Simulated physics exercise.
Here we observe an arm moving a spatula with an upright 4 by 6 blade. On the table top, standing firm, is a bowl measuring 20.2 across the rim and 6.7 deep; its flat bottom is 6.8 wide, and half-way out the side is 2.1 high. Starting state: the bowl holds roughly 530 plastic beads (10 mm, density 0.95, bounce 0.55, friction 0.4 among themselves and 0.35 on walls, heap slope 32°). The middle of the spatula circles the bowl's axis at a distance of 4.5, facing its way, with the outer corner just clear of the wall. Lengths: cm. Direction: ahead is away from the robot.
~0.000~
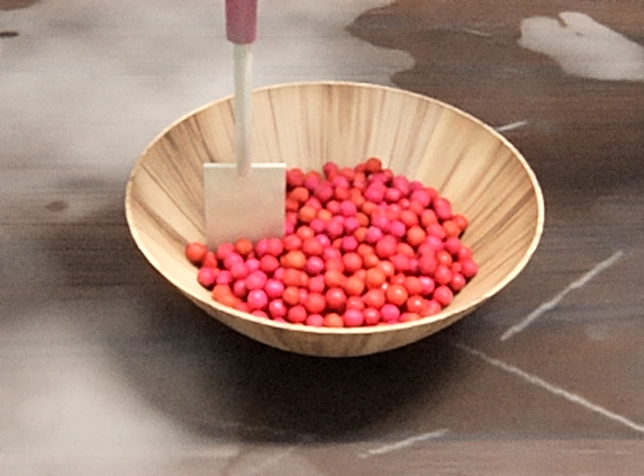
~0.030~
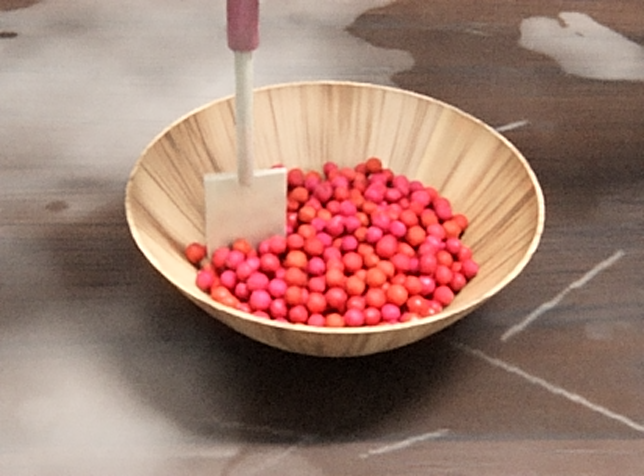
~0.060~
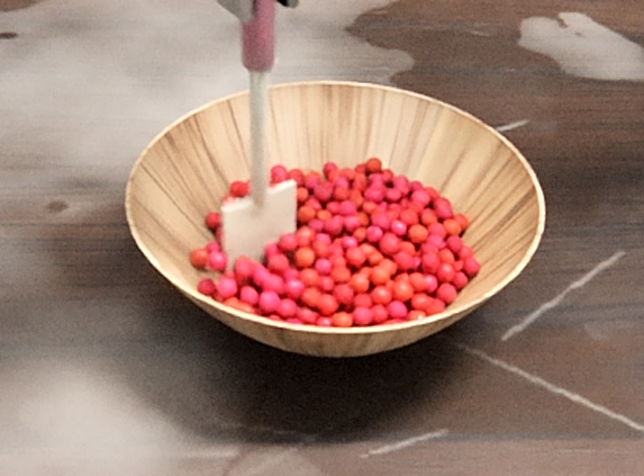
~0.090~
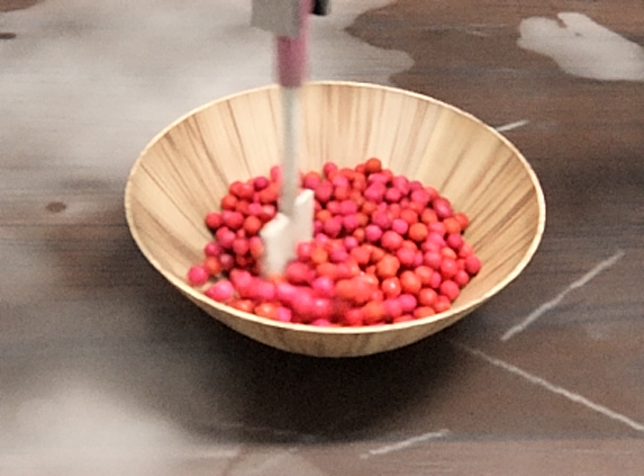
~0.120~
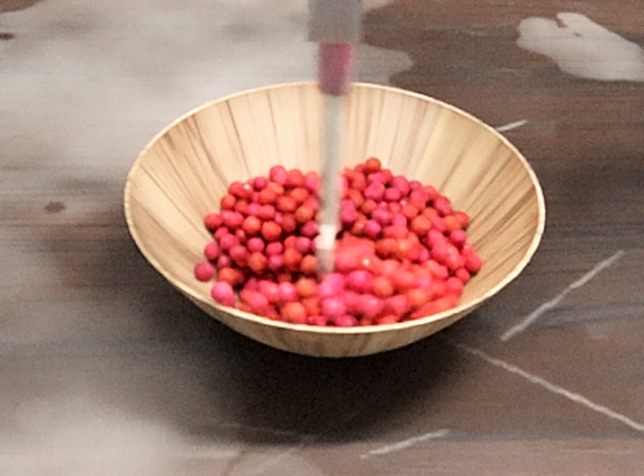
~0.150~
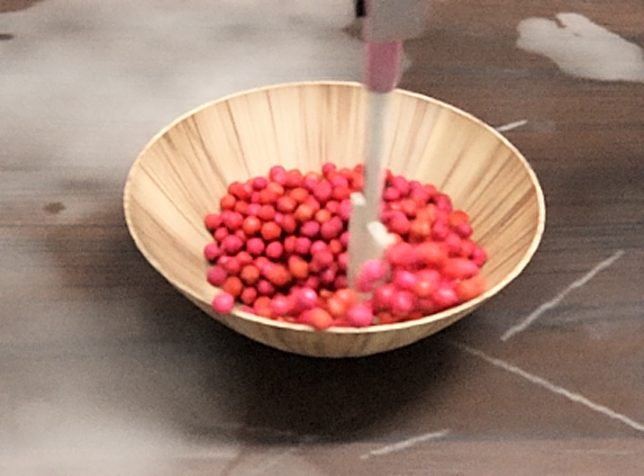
A spatula sweeps left to right through red and pink beads in a wooden bowl.
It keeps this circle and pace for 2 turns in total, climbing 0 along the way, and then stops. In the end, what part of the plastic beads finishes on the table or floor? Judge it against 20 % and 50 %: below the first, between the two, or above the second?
Between 20 and 50 %.
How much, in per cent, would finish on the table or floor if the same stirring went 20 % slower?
That would be some 10 percent.
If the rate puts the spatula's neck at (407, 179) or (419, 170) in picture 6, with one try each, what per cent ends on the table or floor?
Roughly 40 per cent on the first try and 50 per cent on the second.
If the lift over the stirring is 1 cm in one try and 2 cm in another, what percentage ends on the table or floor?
20 % and 15 %.
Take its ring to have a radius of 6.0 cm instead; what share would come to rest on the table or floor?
In that case roughly 10 per cent.
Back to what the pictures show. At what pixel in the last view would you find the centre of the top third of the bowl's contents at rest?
It is centred around (269, 280).
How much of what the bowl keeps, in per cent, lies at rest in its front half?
Roughly 55 per cent.
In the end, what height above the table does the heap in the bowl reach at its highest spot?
Roughly 6.0 centimetres.
By 0.44 s, 346° round, highest piece 9 above the table; 444 in the bowl, 57 on the table or floor, 30 in flight or on the tool.
By 0.73 s, 224° round, highest piece 8 above the table; 408 in the bowl, 113 on the table or floor, 10 in flight or on the tool.
By 1.07 s, 0° round, highest piece 6 above the table; 389 in the bowl, 142 on the table or floor.
By 1.77 s, 0° round, highest piece 6 above the table; 389 in the bowl, 142 on the table or floor.
Final count, 389 in the bowl, 142 on the table or floor. That is 27 % on the table or floor.
